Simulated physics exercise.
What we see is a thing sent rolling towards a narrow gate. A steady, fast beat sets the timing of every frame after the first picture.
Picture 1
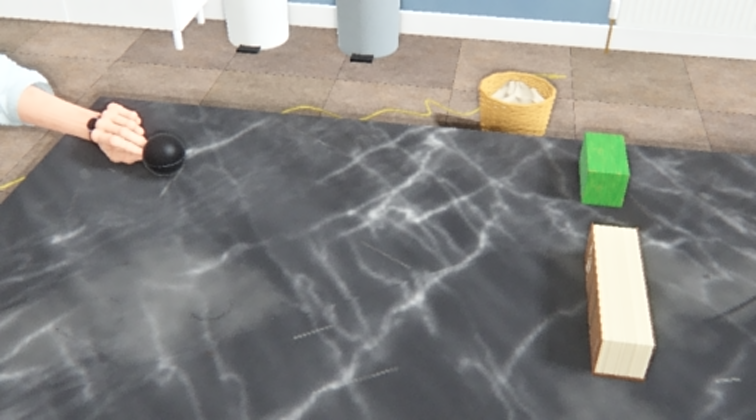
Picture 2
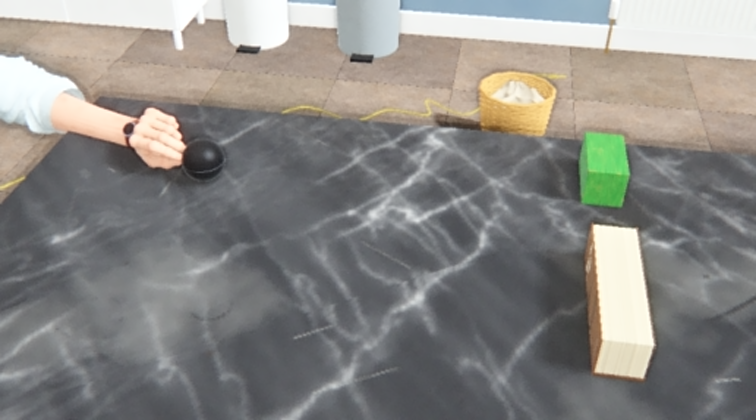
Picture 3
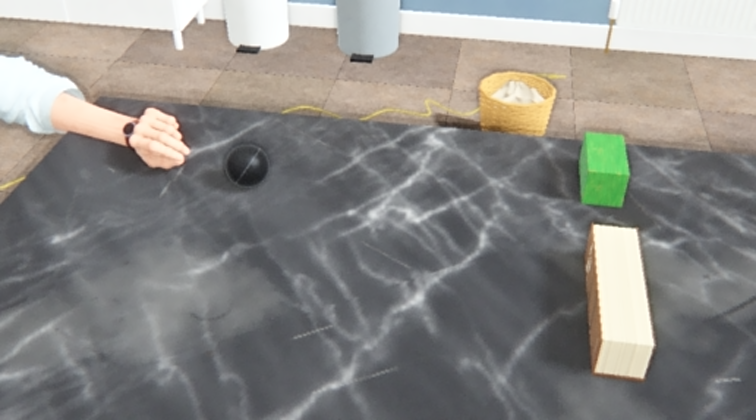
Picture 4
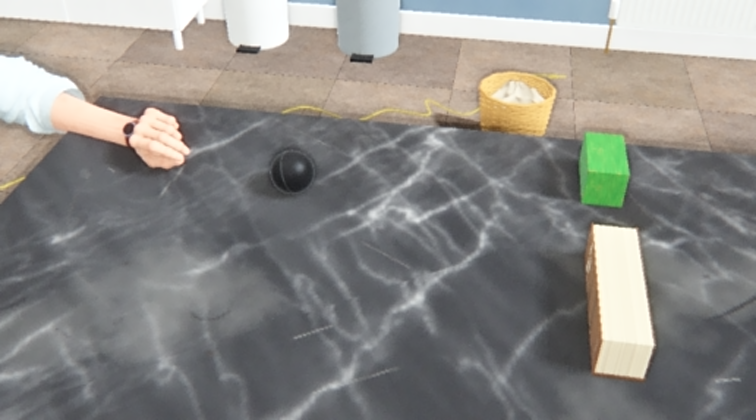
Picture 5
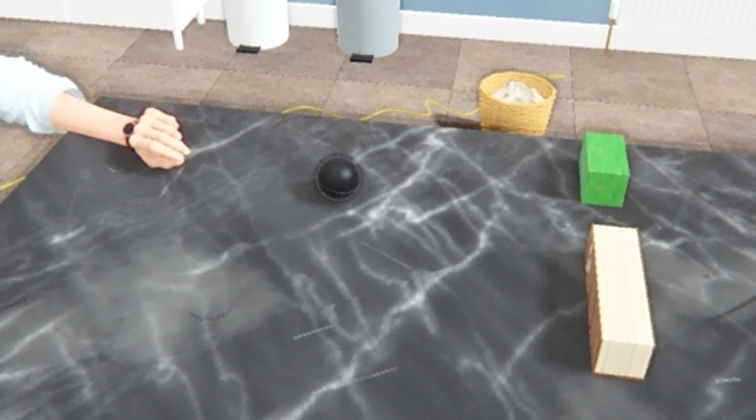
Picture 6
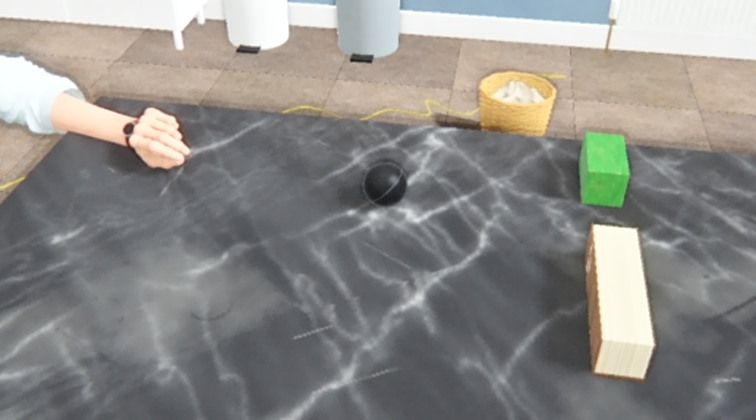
On a dark marble-patterned tabletop, a hand at the left pushed a black ball and let go, and it rolled steadily rightward, while a green block and a pale, brown-sided block stayed still.
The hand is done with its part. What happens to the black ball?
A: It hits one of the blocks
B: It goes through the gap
(B) It goes through the gap.
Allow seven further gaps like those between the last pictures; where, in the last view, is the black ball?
I'd put it somewhere near (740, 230).
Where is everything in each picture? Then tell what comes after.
The first picture shows black ball (164, 155) under the hand; brown book (616, 297).
The second picture shows black ball (203, 160); green block (603, 169).
The third picture shows black ball (247, 166); brown book (616, 297).
The fourth picture shows black ball (293, 173); green block (603, 169).
The fifth picture shows black ball (338, 179); brown book (616, 297).
The sixth picture shows black ball (385, 185); green block (603, 169).
Then, 0.62 s later than the last frame, black ball heading on.
When it is over, the black ball gets between the blocks.
